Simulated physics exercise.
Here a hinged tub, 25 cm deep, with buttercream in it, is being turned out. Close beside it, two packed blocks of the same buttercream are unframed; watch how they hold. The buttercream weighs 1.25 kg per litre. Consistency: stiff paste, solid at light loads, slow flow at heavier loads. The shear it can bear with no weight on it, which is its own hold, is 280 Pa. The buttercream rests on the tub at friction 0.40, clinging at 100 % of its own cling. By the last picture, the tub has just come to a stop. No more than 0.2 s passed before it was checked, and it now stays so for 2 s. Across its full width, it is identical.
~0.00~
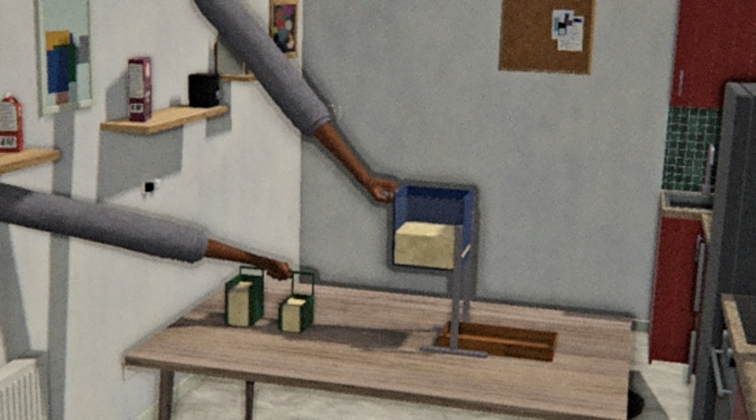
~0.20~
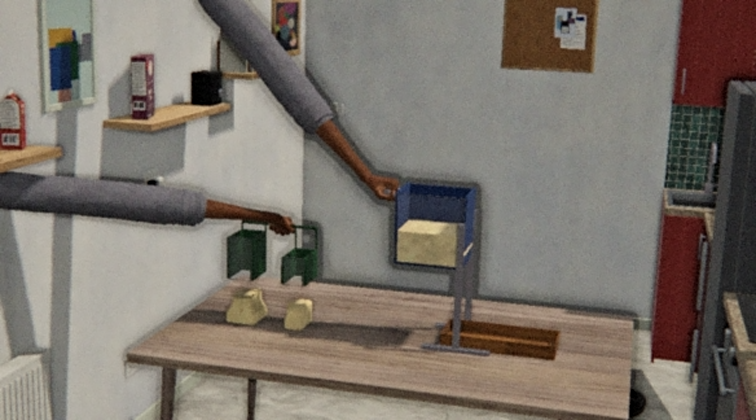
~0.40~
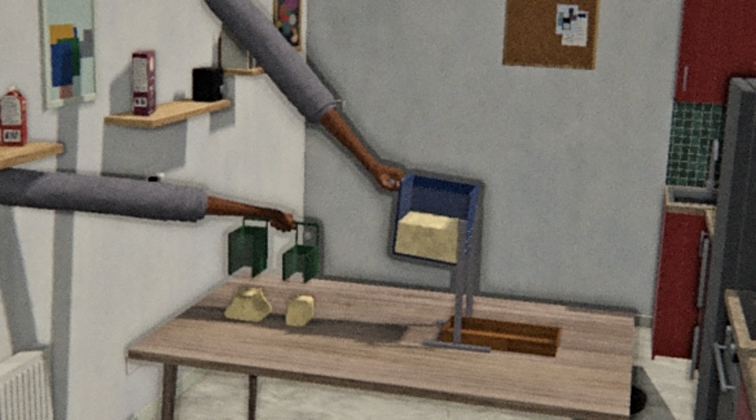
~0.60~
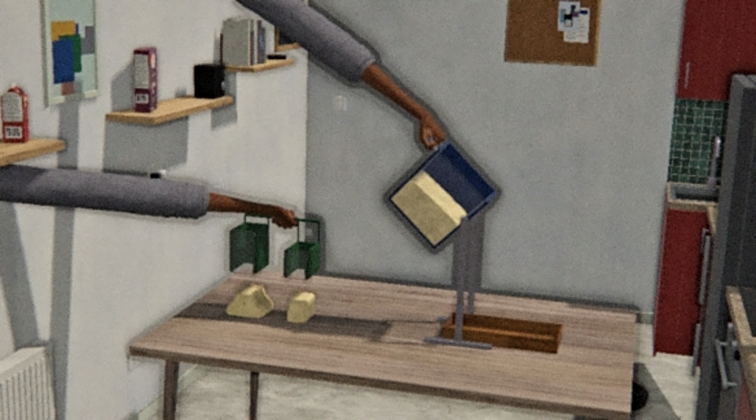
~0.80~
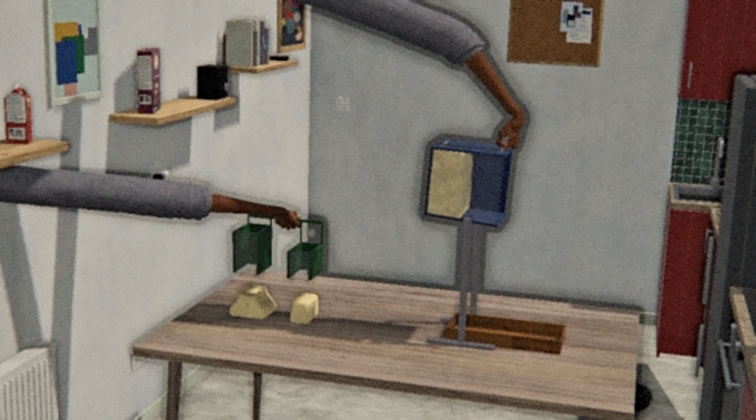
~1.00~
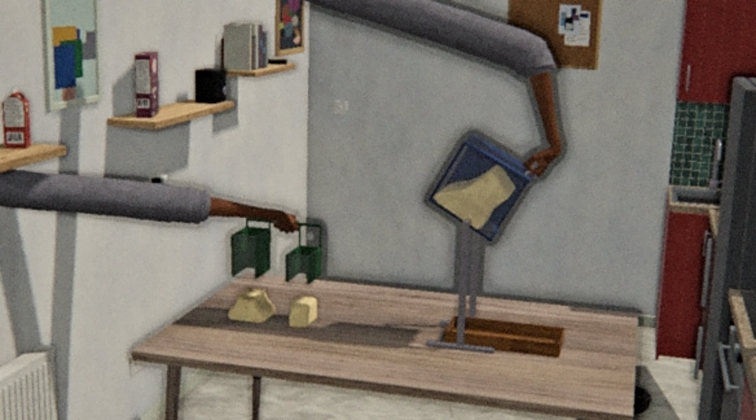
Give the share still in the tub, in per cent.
0 %.
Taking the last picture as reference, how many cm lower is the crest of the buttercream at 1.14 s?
About 10 cm.
After 1.14 s, the tub is at 118 degrees and holds 43 %.
After 1.31 s, the tub is at 118 degrees and holds 15 %.
After 1.48 s, the tub is at 118 degrees and holds 0 %.
After 1.65 s, the tub is at 118 degrees and holds 0 %.
After 3.00 s, the tub is at 118 degrees and holds 0 %.
